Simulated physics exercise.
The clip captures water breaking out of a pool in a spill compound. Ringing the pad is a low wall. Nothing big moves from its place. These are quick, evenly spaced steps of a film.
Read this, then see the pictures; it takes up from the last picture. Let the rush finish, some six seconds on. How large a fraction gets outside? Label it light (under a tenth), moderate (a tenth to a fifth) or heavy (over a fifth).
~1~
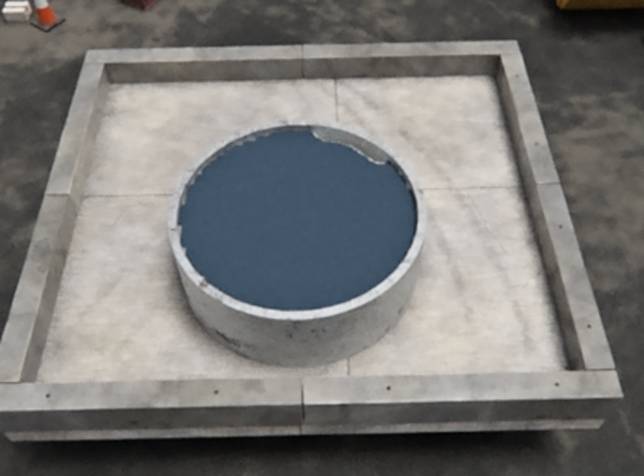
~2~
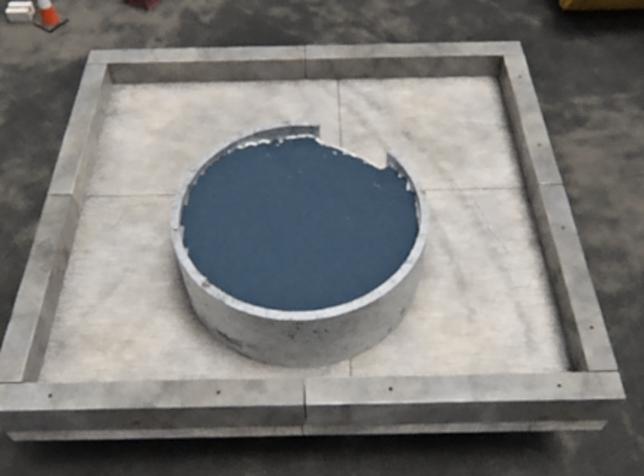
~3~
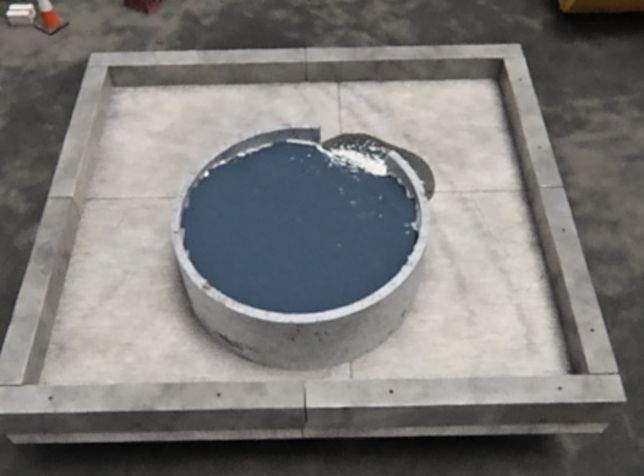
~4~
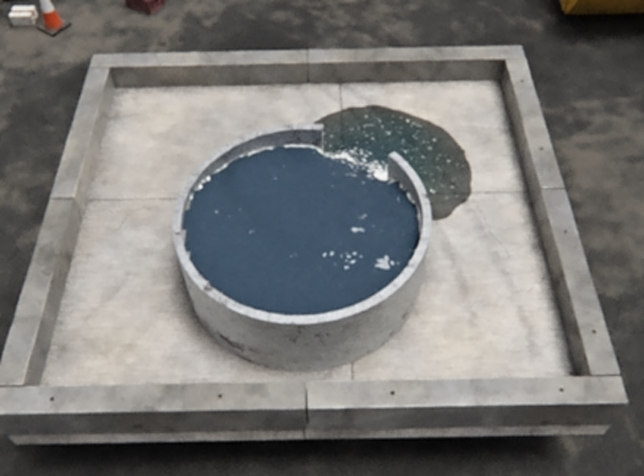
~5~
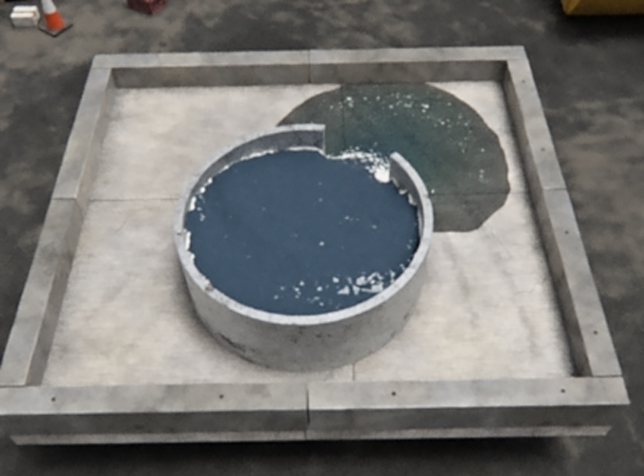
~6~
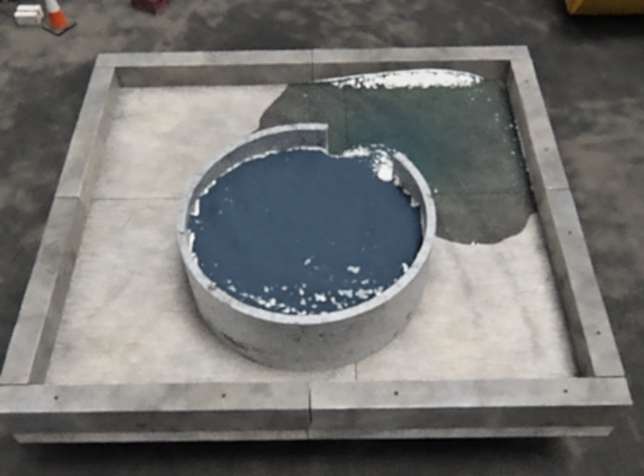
Light.
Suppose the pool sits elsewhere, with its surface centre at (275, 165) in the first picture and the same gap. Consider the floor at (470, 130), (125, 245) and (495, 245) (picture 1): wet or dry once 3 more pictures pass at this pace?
Point by point: Soaked, spared, spared.
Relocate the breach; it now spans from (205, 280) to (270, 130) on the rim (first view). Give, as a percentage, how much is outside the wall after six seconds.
My estimate is near 8 percent.
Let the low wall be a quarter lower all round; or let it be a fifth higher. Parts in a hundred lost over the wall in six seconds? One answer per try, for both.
8 % and 0 %.
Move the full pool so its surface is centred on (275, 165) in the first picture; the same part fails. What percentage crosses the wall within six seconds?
6 per cent.
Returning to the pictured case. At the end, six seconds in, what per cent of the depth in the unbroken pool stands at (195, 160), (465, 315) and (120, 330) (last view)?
8, 25 and 25 in a hundred, in turn.
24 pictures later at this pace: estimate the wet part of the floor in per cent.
I reckon around 90 %.
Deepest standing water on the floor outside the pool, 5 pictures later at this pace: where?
I'd put it around (502, 82).
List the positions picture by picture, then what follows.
The round tank at (298, 214) is whole and still, in the first frame.
The front is at a hidden place, out from the gap on the round tank's far side, in the second frame.
The front is at (422, 171), out from the gap on the round tank's far side, in the third frame.
The front is at (416, 122), out from the gap on the round tank's far side, in the fourth frame.
The front is at (440, 94), out from the gap on the round tank's far side, in the fifth frame.
The front is at (487, 82), out from the gap on the round tank's far side, in the sixth frame.
A moment on, water covers 30 % of the floor; the low wall has let 0 % over.
Next, water covers 35 % of the floor; the low wall has let 0 % over.
Then, water covers 45 % of the floor; the low wall has let 3 % over.
Later, water covers 75 % of the floor; the low wall has let 3 % over.
In the end, water covers 80 % of the floor; the low wall has let 3 % over.
